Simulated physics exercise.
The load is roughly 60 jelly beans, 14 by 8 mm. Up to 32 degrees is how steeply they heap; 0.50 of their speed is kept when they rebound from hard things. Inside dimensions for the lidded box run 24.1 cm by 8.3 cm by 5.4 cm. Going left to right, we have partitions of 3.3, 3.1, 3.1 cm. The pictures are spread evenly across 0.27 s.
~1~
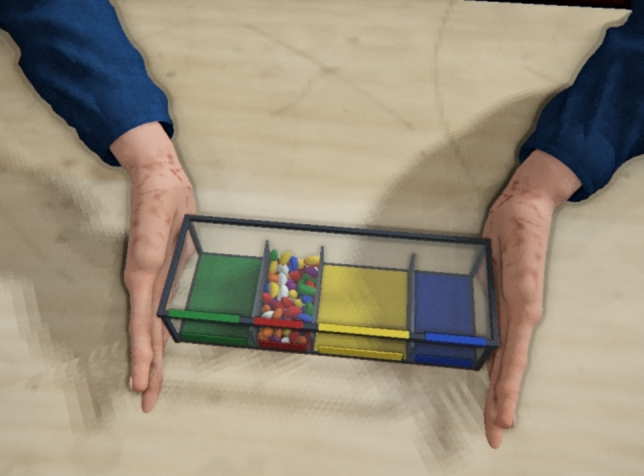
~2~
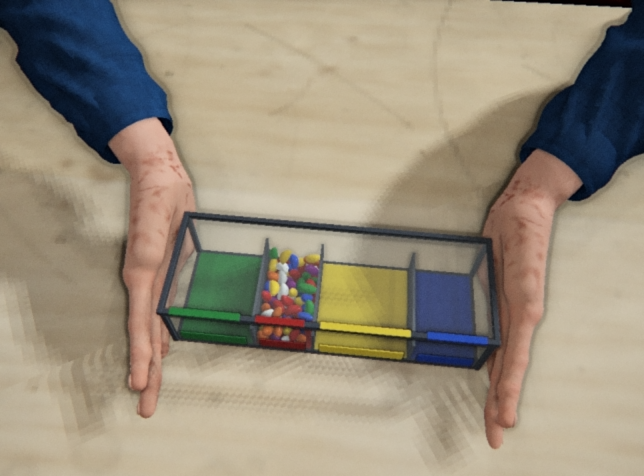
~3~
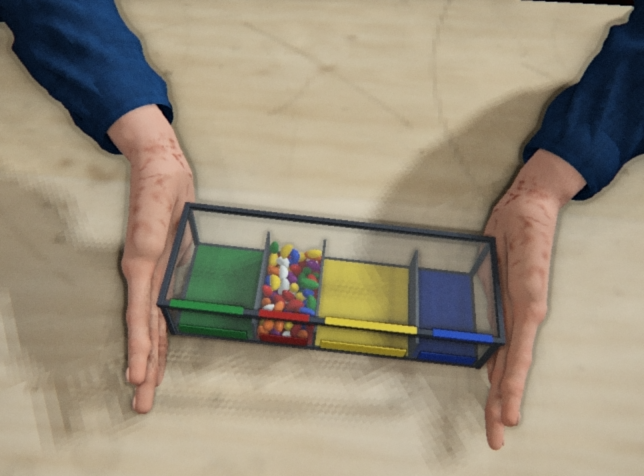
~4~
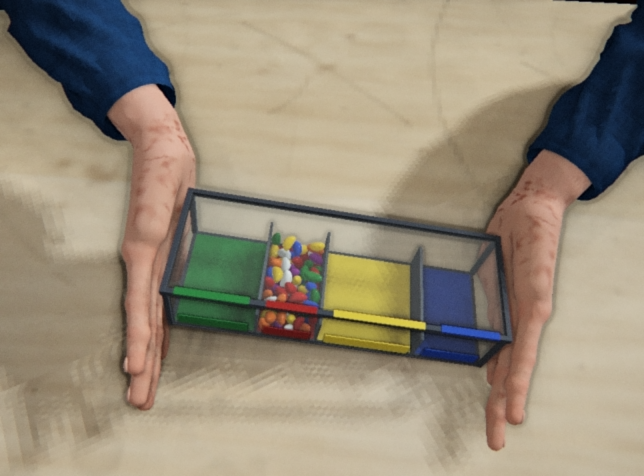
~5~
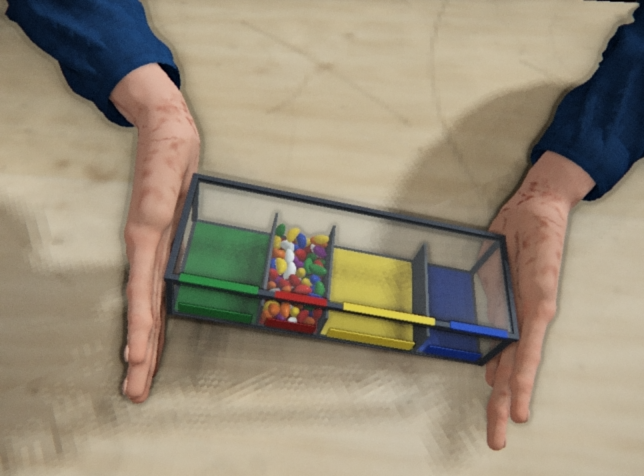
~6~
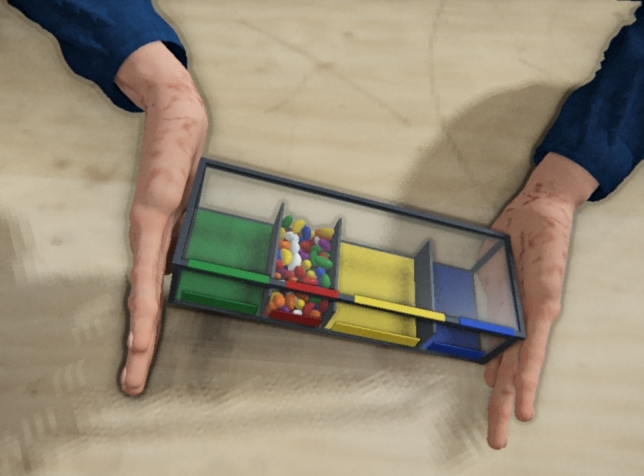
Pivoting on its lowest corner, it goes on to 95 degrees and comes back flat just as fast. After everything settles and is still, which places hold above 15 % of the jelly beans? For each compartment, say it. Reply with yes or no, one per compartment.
Red yes, blue yes, green no, yellow no.
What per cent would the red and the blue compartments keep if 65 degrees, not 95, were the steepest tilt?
In that case red 95; blue 0.
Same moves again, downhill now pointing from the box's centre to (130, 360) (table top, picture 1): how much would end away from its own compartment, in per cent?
My guess is roughly 45 percent.
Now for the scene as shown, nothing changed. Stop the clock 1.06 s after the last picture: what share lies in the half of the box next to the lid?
I'd say around 50 percent of the pieces.
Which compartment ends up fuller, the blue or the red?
Fuller: Blue.
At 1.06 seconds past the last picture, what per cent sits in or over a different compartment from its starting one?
At that time I'd say around 25 per cent.
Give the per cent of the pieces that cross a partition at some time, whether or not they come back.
Close to 75 percent.
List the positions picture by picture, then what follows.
Box tilt 0 degrees, front corners at (163, 312) and (492, 342); red 100 %, in the first frame.
Box tilt 1 degrees, front corners at (163, 309) and (494, 341), in the second frame.
Box tilt 4 degrees, front corners at (164, 301) and (499, 339), lowest corner right back, in the third frame.
Box tilt 8 degrees, front corners at (166, 289) and (505, 337), lowest corner right back, in the fourth frame.
Box tilt 13 degrees, front corners at (172, 275) and (512, 335), lowest corner right back, in the fifth frame.
Box tilt 17 degrees, front corners at (180, 261) and (519, 334), lowest corner right back; red 100 %, in the sixth frame.
Then, 1.06 s after the last picture, tilt 95 degrees; red 75 %, blue 10 %, yellow 15 %.
Then, 1.76 s after the last picture, tilt 42 degrees; red 25 %, blue 65 %, yellow 10 %.
Then, 2.50 s after the last picture, tilt 0 degrees; red 25 %, blue 65 %, yellow 10 %.
In the end, red 25 %, blue 65 %, green 0 %, yellow 10 %.
